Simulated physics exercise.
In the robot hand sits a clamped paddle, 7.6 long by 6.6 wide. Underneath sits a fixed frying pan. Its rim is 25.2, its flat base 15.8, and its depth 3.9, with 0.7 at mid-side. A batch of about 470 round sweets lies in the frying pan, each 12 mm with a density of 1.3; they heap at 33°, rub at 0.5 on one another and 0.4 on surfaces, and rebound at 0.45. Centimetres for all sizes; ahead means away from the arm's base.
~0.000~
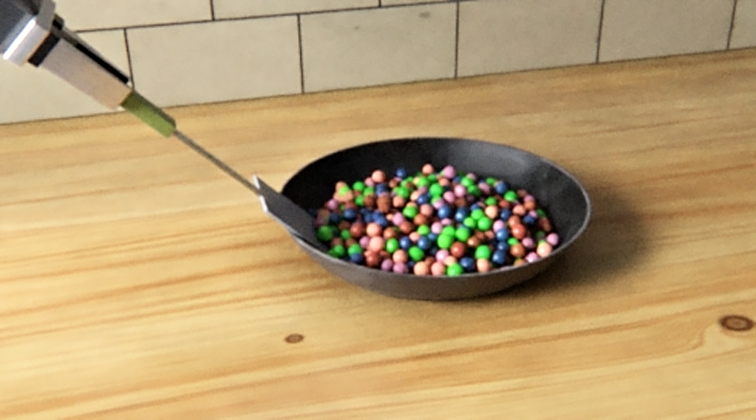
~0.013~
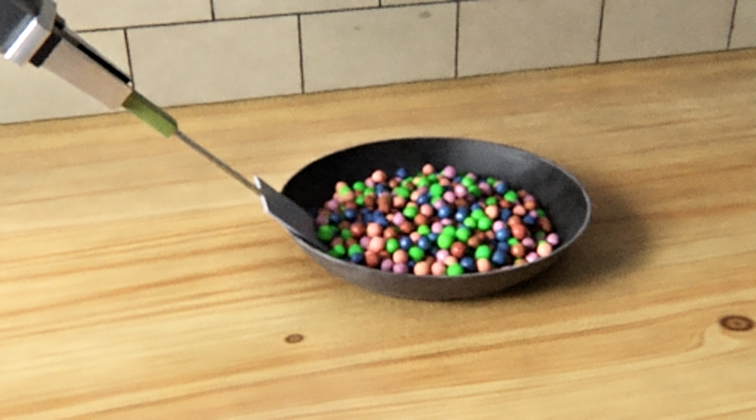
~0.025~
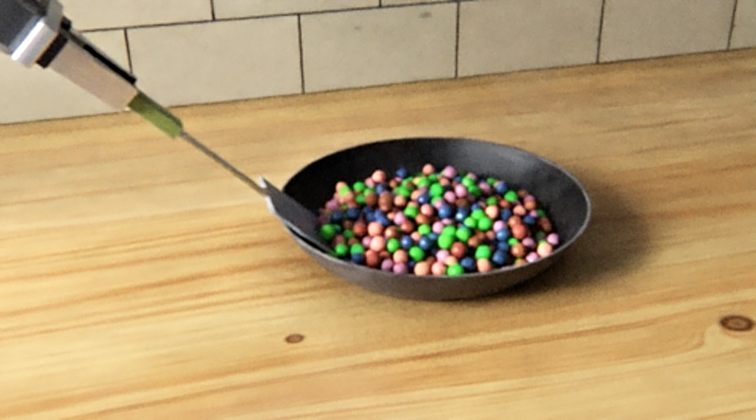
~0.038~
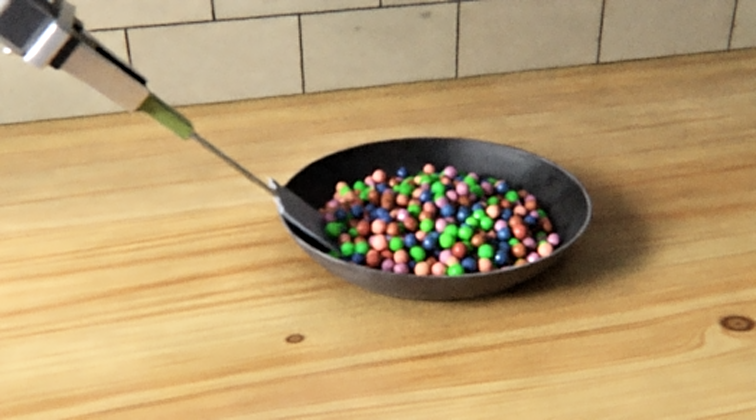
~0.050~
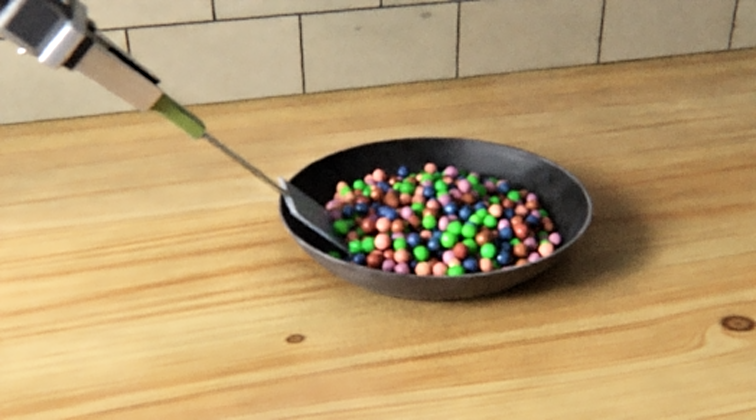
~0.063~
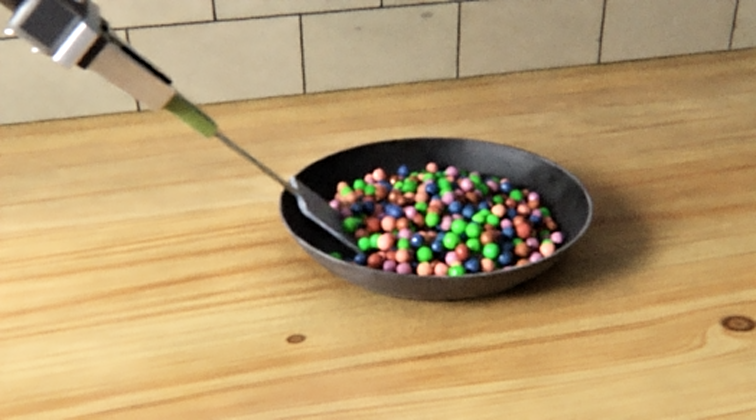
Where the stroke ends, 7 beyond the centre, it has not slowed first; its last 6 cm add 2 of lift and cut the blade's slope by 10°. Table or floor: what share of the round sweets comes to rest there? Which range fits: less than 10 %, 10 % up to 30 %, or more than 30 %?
The range that fits is less than 10 %.
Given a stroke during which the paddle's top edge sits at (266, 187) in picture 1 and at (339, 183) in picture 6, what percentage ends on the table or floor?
Around 15 per cent finishes there.
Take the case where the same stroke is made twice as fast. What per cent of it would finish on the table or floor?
Estimate: Near 20 %.
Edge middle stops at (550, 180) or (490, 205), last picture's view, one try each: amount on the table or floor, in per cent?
Roughly 25 and 0 per cent.
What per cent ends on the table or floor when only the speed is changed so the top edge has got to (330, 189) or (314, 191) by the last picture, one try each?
That comes to about 15 and about 5 percent, in that order.
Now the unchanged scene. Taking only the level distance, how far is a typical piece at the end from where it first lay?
Somewhere about 3 centimetres, I'd say.
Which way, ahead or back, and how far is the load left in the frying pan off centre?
It sits near 3.5 centimetres ahead of centre.
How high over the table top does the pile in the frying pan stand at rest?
It reaches about 5.5 cm.
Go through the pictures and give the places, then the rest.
Paddle top edge at (260, 193), sloping 45°; upper third of the load around (439, 215), from x 310 to 555, top at y 170; 467 in the frying pan, in the first picture.
Paddle top edge at (261, 193), sloping 45°; upper third of the load around (438, 215), from x 310 to 555, top at y 170, in the second picture.
Paddle top edge at (266, 194), sloping 45°; upper third of the load around (435, 216), from x 310 to 555, top at y 170, in the third picture.
Paddle top edge at (276, 195), sloping 45°; upper third of the load around (430, 216), from x 315 to 555, top at y 170, in the fourth picture.
Paddle top edge at (287, 195), sloping 45°; upper third of the load around (433, 215), from x 315 to 555, top at y 170, in the fifth picture.
Paddle top edge at (298, 194), sloping 45°; upper third of the load around (435, 213), from x 315 to 560, top at y 170; 467 in the frying pan, in the sixth picture.
By 0.13 s, sloping 45°, highest piece 5 above the table; 467 in the frying pan.
By 0.20 s, sloping 41°, highest piece 6 above the table; 467 in the frying pan.
By 0.44 s, sloping 35°, highest piece 5 above the table; 451 in the frying pan, 15 on the table or floor, 1 on the blade or in flight.
By 1.49 s, sloping 35°, highest piece 5 above the table; 448 in the frying pan, 19 on the table or floor.
Final count, 448 in the frying pan, 19 on the table or floor. That is 4 % on the table or floor.
